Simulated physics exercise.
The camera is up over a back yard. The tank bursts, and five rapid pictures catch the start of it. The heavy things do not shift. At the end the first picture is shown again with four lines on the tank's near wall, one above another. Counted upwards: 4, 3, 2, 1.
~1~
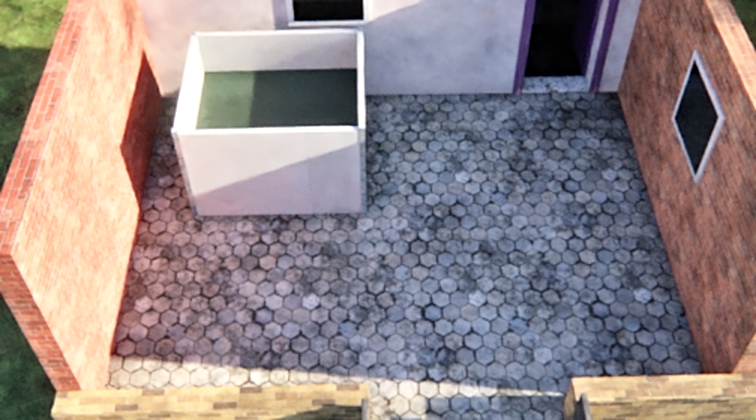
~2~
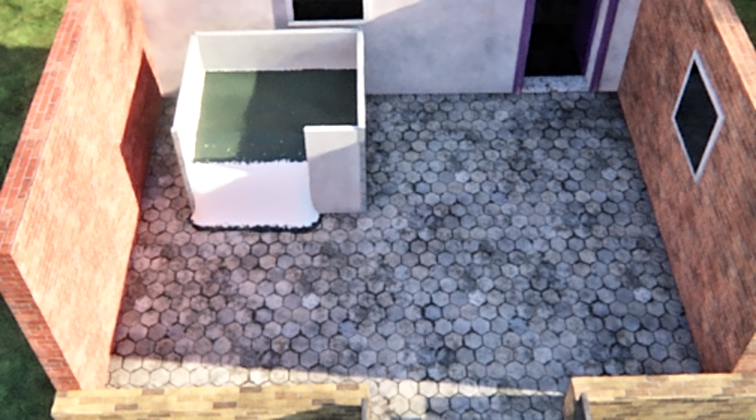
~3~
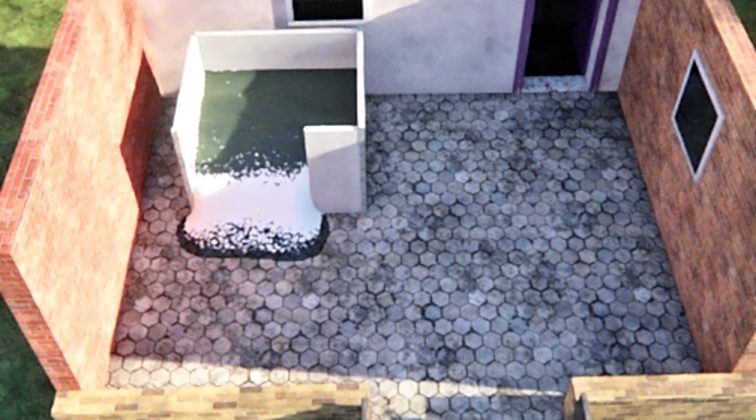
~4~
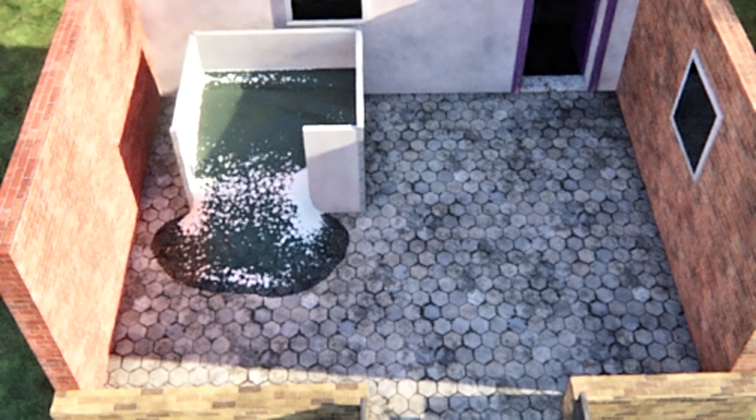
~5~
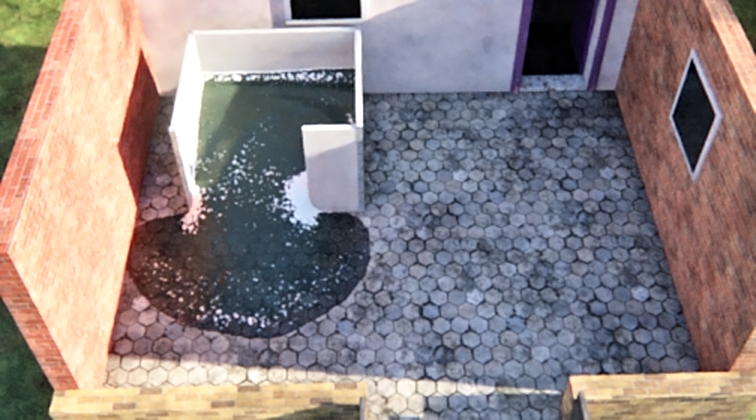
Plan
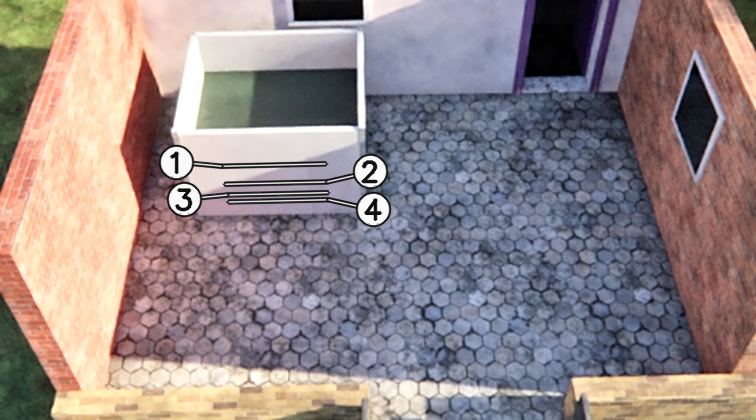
Dark water pouring out through a gap in the front of a white tank and spreading across a paved, brick-walled yard.
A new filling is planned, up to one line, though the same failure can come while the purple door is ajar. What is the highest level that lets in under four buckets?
Use level 2.
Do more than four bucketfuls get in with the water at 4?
No, not at all.
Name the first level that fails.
It is 1.
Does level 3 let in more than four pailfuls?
No, that is safe.
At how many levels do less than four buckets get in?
Three of the four.
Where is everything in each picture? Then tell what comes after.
Water in the tank at rest, its middle at (278, 114); foot of the purple doorway at (555, 92); open gate at (471, 378).
Water covers 2 % of the ground and shows as far out as (314, 218).
Water covers 4 % of the ground and shows as far out as (313, 247).
Water covers 8 % of the ground and shows as far out as (306, 281).
Water covers 14 % of the ground and shows as far out as (280, 328).
On the marked copy, 1 at (273, 165); 2 at (276, 183); 3 at (277, 193); 4 at (278, 200); from the bottom up 4, 3, 2, 1.
For level 1, about 10 bucketfuls get in.
For level 2, a bucket or two gets in.
For level 3, nothing gets over.
For level 4, nothing gets over.
